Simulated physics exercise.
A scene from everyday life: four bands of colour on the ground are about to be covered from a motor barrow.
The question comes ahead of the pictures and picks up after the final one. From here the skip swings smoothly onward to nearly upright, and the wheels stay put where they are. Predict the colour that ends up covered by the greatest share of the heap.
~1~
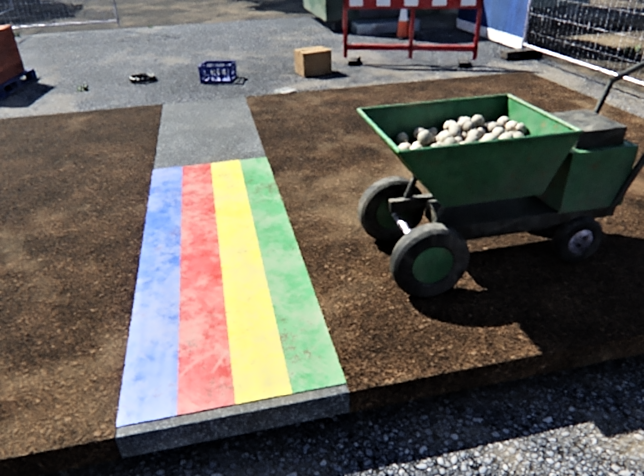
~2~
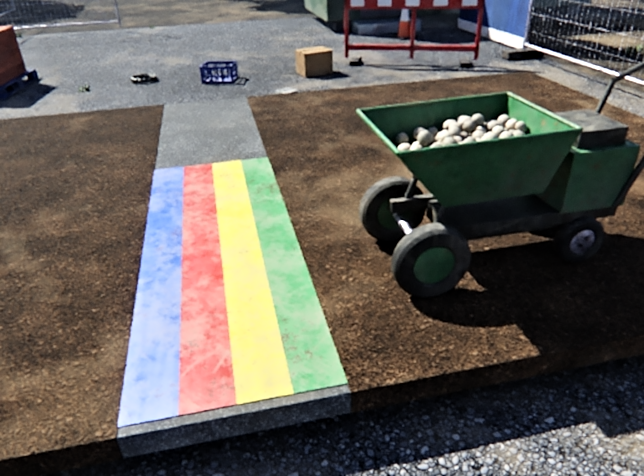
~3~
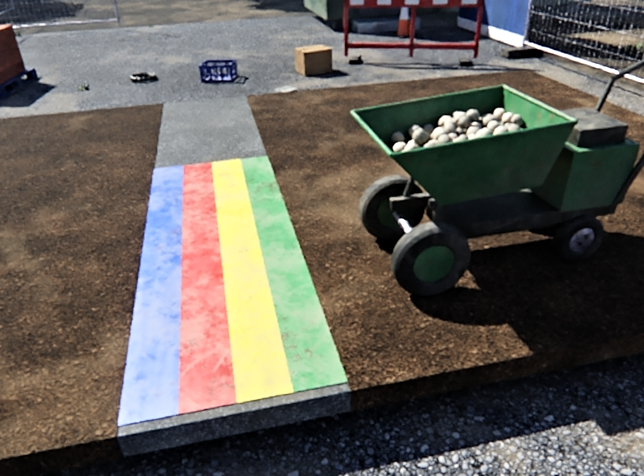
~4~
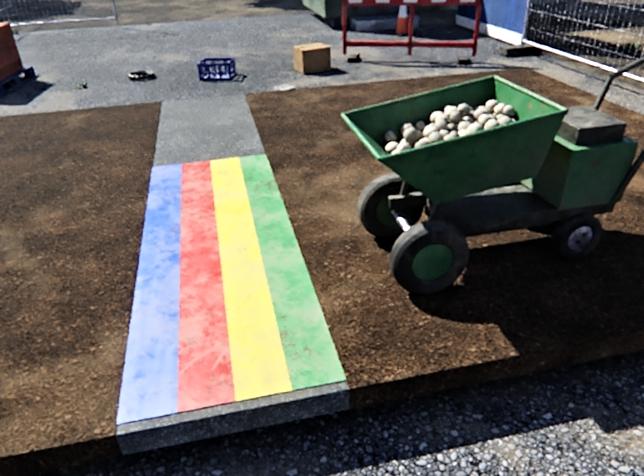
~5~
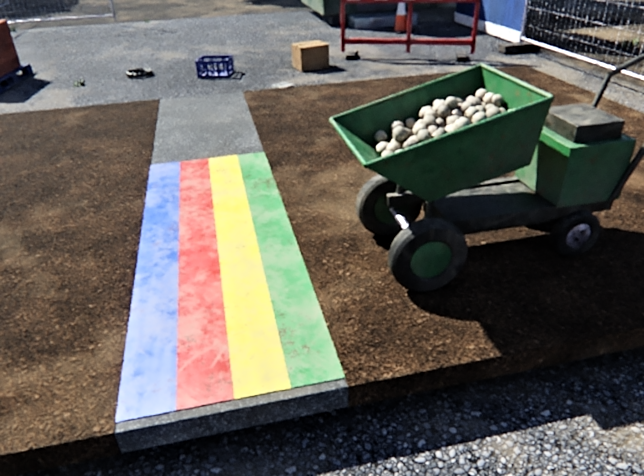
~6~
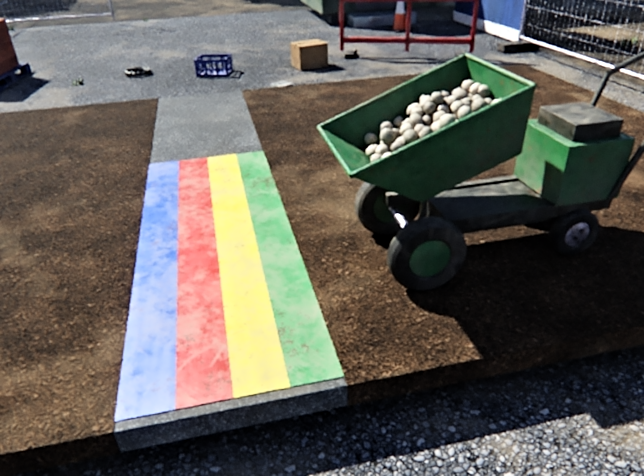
I would say yellow.
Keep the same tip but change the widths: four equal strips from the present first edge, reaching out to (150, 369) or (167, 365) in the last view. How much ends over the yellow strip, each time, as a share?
The first gives around 30 %, the second around 30 %.
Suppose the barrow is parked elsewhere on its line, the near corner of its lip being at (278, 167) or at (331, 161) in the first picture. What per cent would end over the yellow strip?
First try: Some 0 %; second try: 10 %.
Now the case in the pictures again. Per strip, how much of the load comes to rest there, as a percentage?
Green strip about 20 per cent, yellow strip about 35 per cent, red strip about 15 per cent, blue strip about 5 per cent.
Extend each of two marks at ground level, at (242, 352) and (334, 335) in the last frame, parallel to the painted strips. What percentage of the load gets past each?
30 and 80 in a hundred.
Soon after the last picture, skip tipped steeply; all in the skip.
A little later, skip tipped right over; about two thirds in the skip; a small part over the green strip; about a quarter over the yellow strip; a stray few over the red strip.
Later still, skip tipped right over; about a quarter in the skip; about a quarter over the green strip; about a third over the yellow strip; a small part over the red strip; a small part over the blue strip; a stray few off the paint.
At rest, skip tipped right over; about a quarter in the skip; about a quarter over the green strip; about a third over the yellow strip; a small part over the red strip; a small part over the blue strip; a stray few off the paint.
